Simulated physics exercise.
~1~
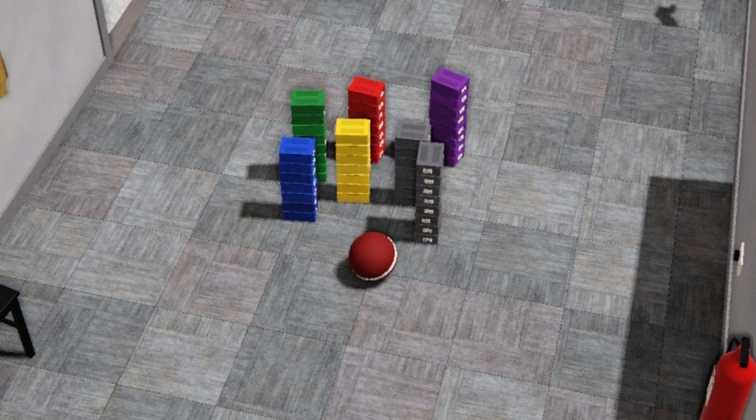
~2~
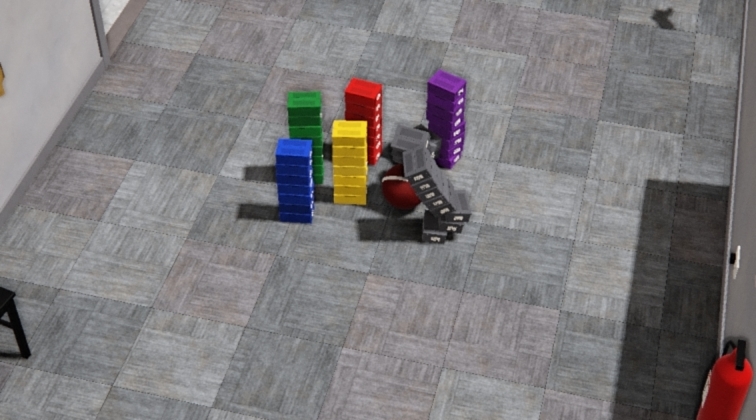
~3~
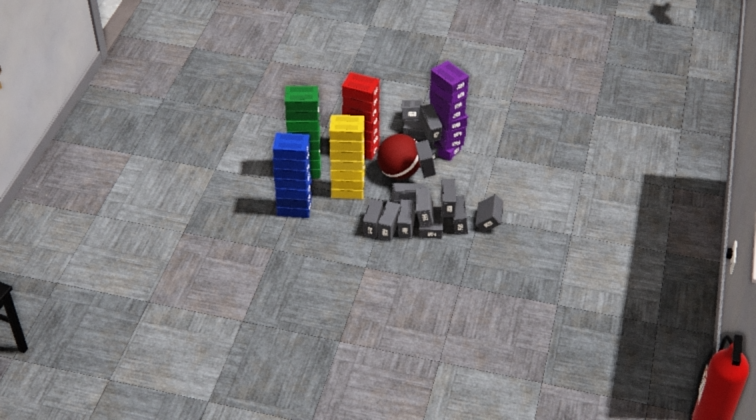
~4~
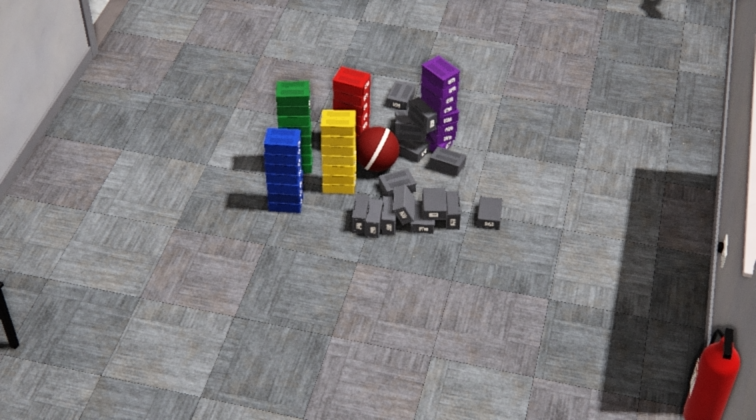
The clip shows a dark red ball rolling across a grey tiled floor into stacks of coloured tubs, toppling the dark grey ones. The ball stops among the scattered grey pieces, while the blue, green, yellow, red and purple stacks remain standing.
